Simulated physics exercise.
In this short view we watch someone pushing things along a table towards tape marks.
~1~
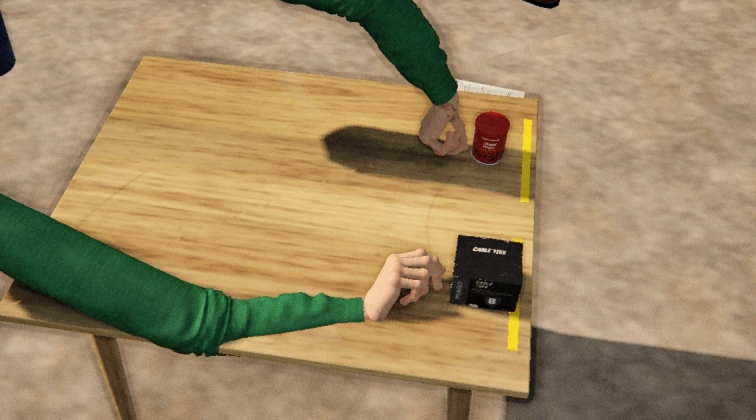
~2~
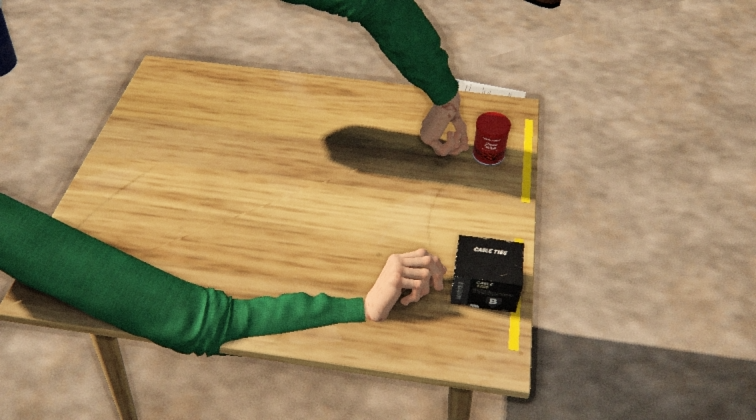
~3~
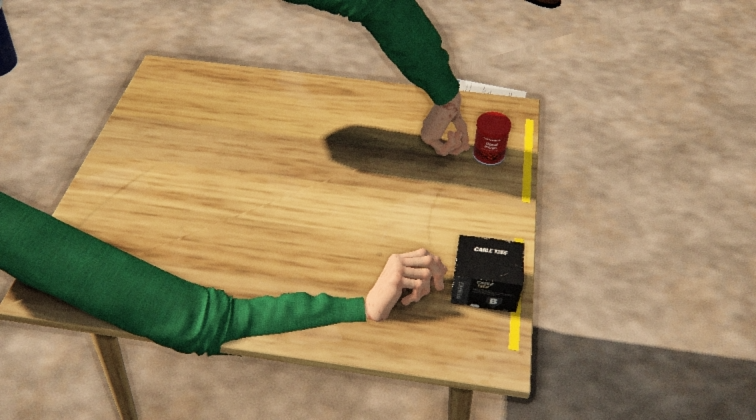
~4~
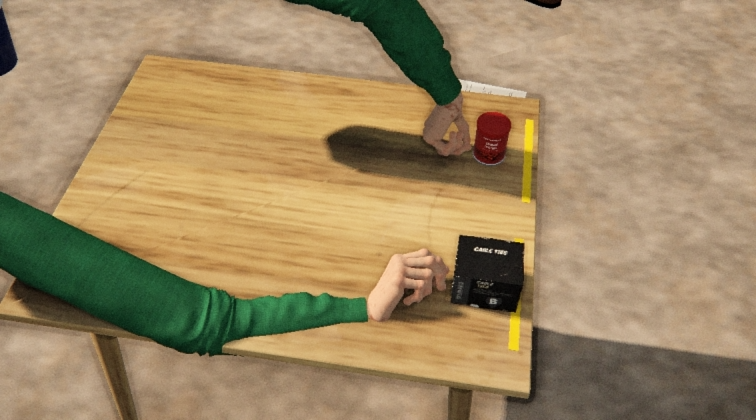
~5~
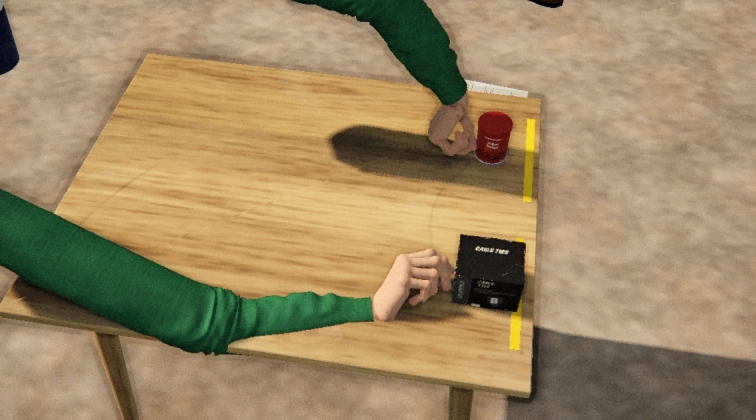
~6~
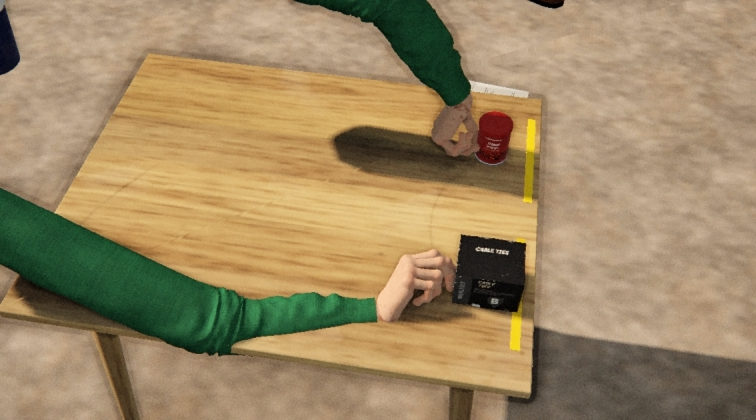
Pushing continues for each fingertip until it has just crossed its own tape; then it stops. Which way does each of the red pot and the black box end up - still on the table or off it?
My prediction: Watch the red pot - it will be going over. Watch the black box - it will be going over.
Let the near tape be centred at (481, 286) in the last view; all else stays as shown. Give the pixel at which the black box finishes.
It'd end up somewhere close to (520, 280).
Then, 1.24 s later than the last frame, red pot tilted by 11° near (556, 148); black box tilted by 27° near (564, 290).
Then, 1.48 s later than the last frame, red pot dropping near (570, 204); black box dropping near (555, 396).
Then, 1.66 s later than the last frame, red pot dropping near (554, 325); black box fallen.
When it is over, the red pot falls off the table; the black box falls off the table.
